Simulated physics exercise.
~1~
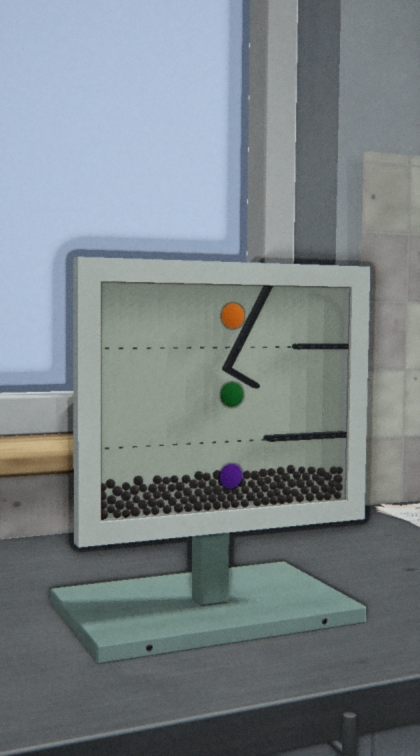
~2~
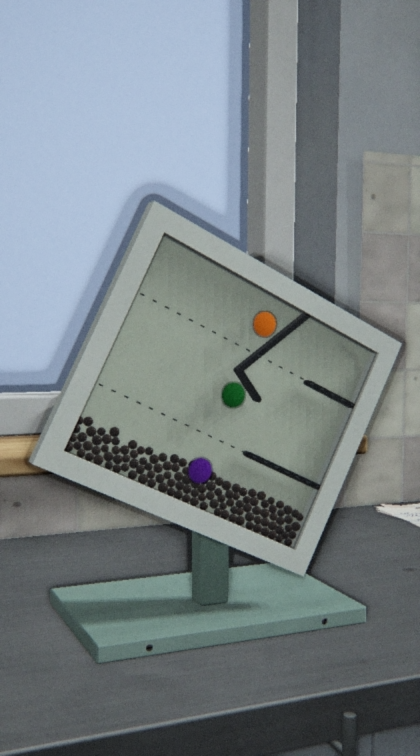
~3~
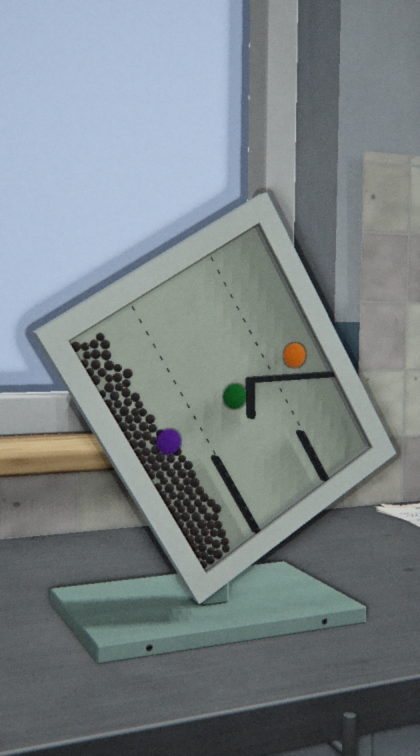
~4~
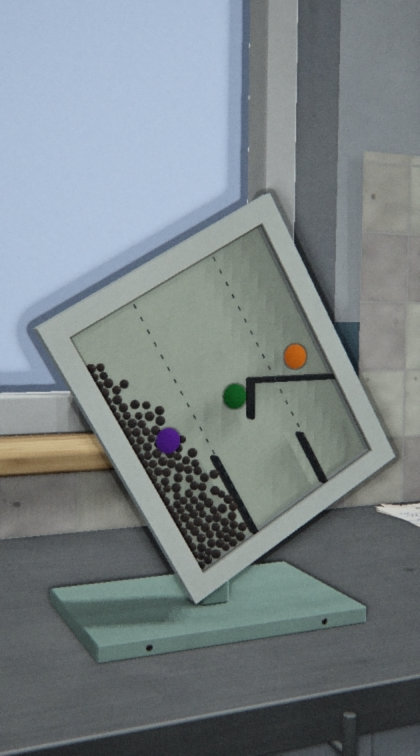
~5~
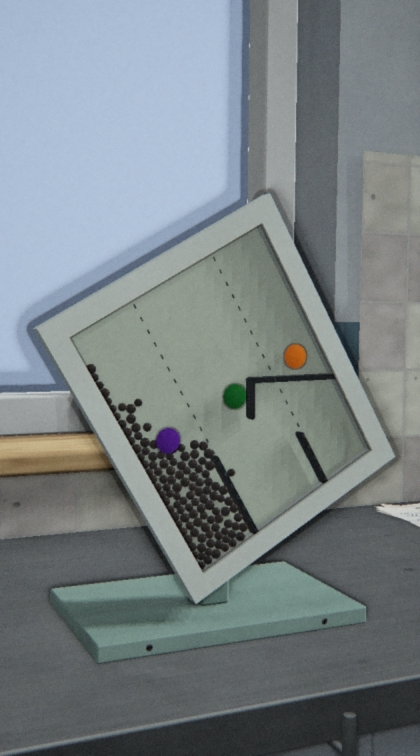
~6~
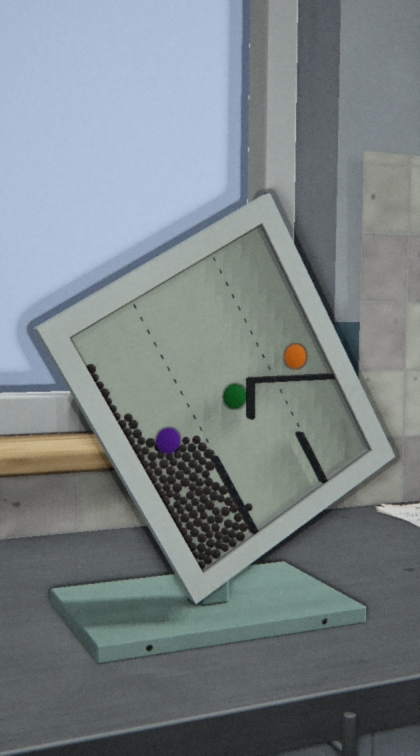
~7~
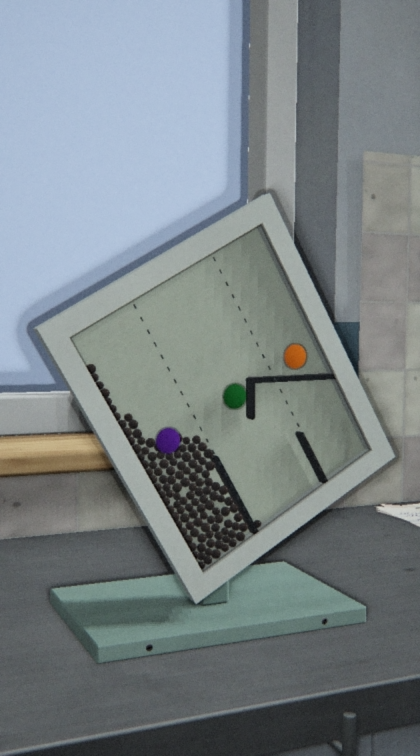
Square framed case of dark beads tilting clockwise on its stand, the beads sliding and settling in the purple-marked strip's lower corner.
